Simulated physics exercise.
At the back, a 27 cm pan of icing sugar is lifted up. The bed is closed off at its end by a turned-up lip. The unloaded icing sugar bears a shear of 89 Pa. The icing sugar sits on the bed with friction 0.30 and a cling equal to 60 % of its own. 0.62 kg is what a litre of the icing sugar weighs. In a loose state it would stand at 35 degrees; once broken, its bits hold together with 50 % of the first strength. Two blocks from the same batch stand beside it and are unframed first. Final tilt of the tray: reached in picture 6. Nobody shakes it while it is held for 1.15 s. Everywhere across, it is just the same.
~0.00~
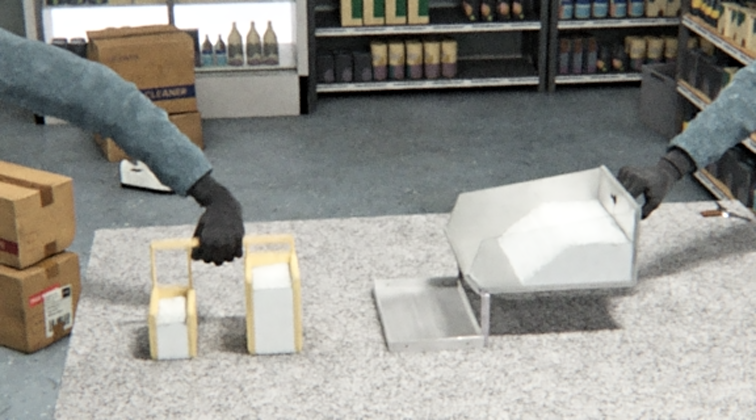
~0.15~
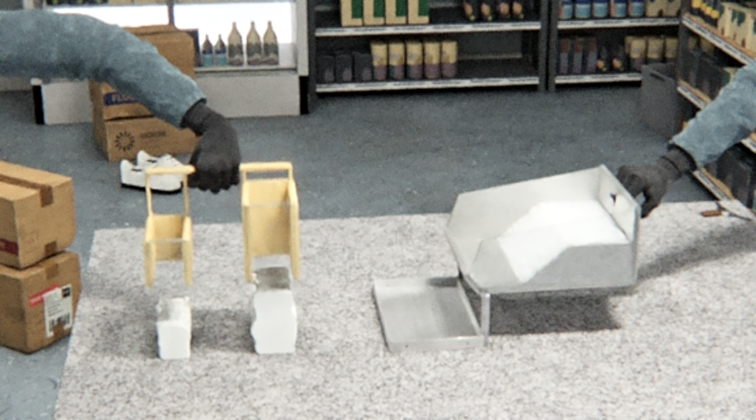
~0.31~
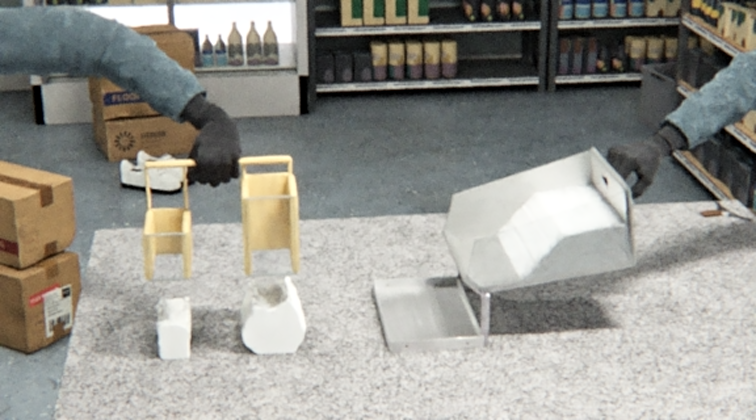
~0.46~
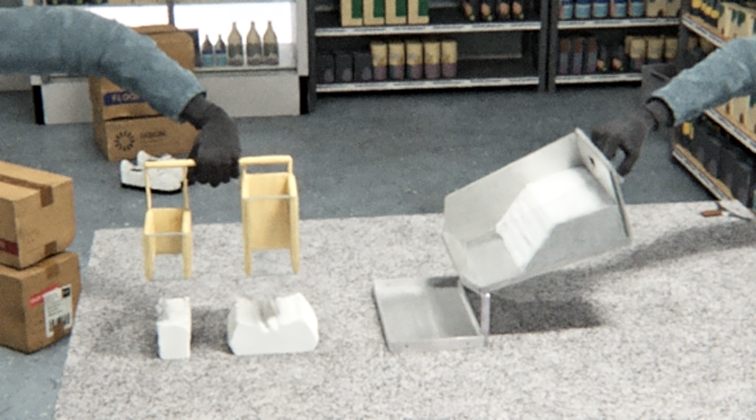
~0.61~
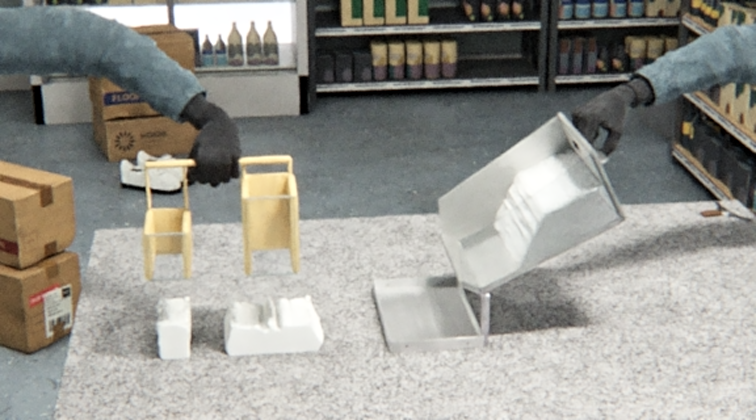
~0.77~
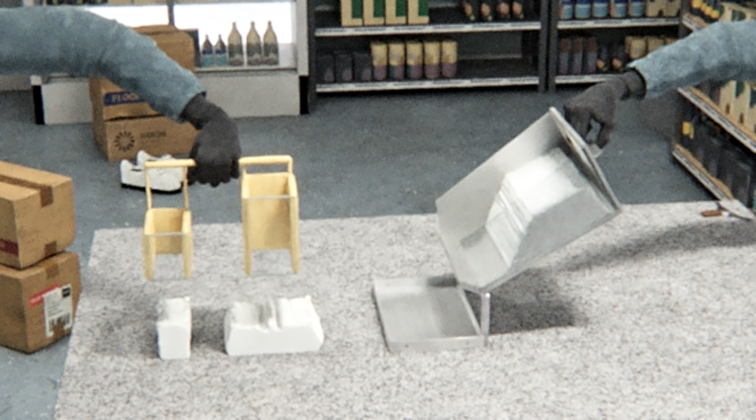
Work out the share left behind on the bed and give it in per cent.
Close to 93 out of 100.
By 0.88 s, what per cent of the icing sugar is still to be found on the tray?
It comes to around 100 percent.
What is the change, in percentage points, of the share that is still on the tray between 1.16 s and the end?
Measured change: Roughly 3 per cent.
After 0.88 s, the tilt is 30 degrees and 100 % is on the bed.
After 1.02 s, the tilt is 30 degrees and 100 % is on the bed.
After 1.16 s, the tilt is 30 degrees and 97 % is on the bed.
After 1.30 s, the tilt is 30 degrees and 94 % is on the bed.
After 1.88 s, at the end, the tilt is 30 degrees and 93 % is on the bed.
